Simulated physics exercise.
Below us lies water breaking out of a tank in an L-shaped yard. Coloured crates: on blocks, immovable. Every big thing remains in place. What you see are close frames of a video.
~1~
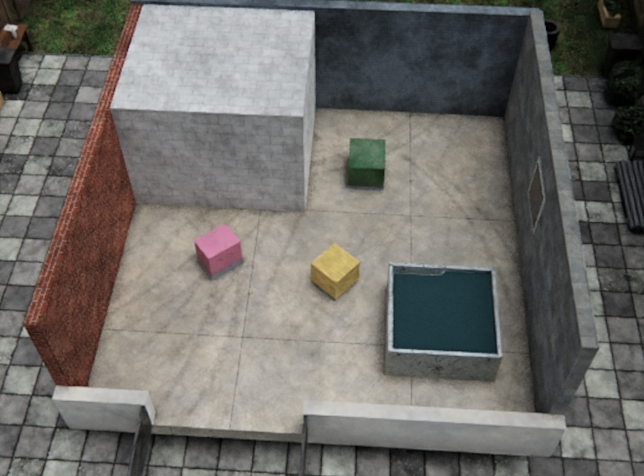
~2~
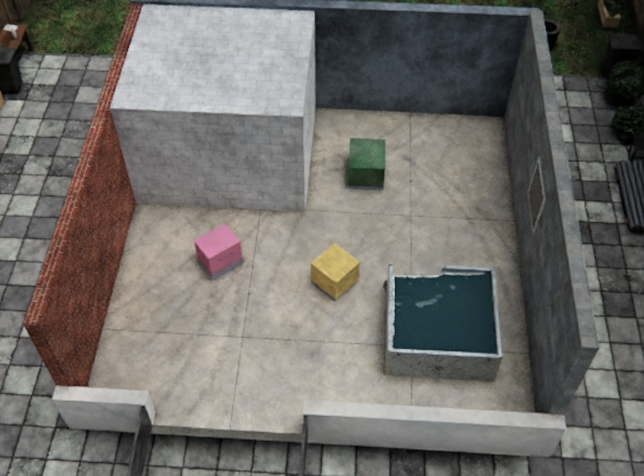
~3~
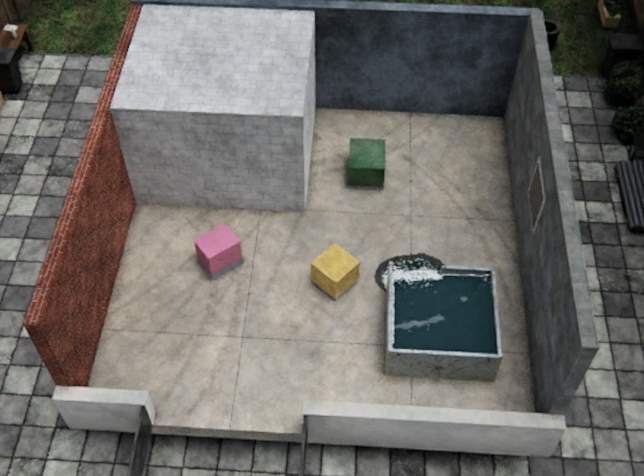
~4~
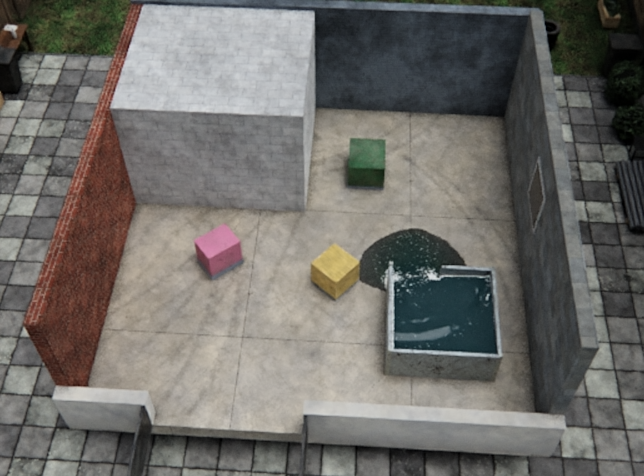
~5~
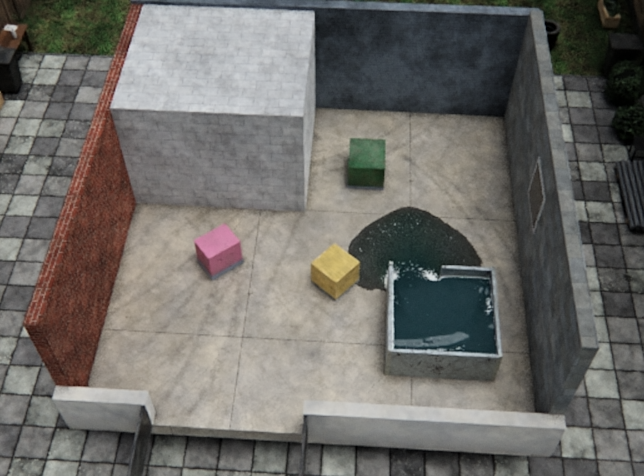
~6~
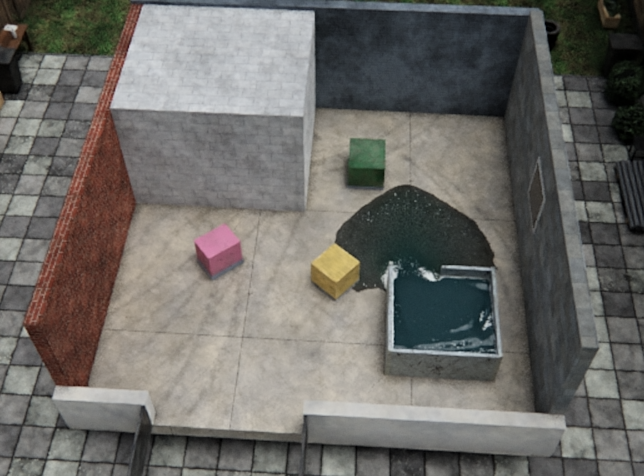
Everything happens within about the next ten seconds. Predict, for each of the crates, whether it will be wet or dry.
One by one: The yellow crate is hit; the pink crate is spared; the green crate is hit.
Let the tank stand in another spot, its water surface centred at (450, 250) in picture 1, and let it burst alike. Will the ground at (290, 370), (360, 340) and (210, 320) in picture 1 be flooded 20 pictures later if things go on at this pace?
In that order: No water, clear, dry.
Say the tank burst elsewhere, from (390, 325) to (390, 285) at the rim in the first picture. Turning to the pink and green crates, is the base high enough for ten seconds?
Within ten seconds the pink crate is drenched and the green crate stays untouched.
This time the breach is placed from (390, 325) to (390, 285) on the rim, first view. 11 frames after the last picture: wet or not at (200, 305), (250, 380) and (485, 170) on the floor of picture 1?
Taken in turn, that's reached, reached, and finally not reached.
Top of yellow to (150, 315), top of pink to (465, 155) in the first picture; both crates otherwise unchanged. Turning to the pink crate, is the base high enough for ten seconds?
The pink crate is flooded.
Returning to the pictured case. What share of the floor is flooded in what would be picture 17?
Near 40 in a hundred.
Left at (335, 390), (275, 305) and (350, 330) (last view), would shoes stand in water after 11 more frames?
First spot clear, second spot clear, third spot clear.
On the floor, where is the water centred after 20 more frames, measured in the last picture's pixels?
About (413, 227) in the last view.
A moment on, water covers 30 % of the floor; the yellow crate water round its plinth, the pink crate not reached, the green crate water round its plinth.
Next, water covers 40 % of the floor; the yellow crate water round its plinth, the pink crate not reached, the green crate water round its plinth.
Then, water covers 45 % of the floor; the yellow crate water round its plinth, the pink crate water round its plinth, the green crate water round its plinth.
Later, water covers 55 % of the floor; the yellow crate water round its plinth, the pink crate water round its plinth, the green crate water round its plinth.
In the end, water covers 75 % of the floor; the yellow crate was topped, the pink crate stayed above the water, the green crate was topped.
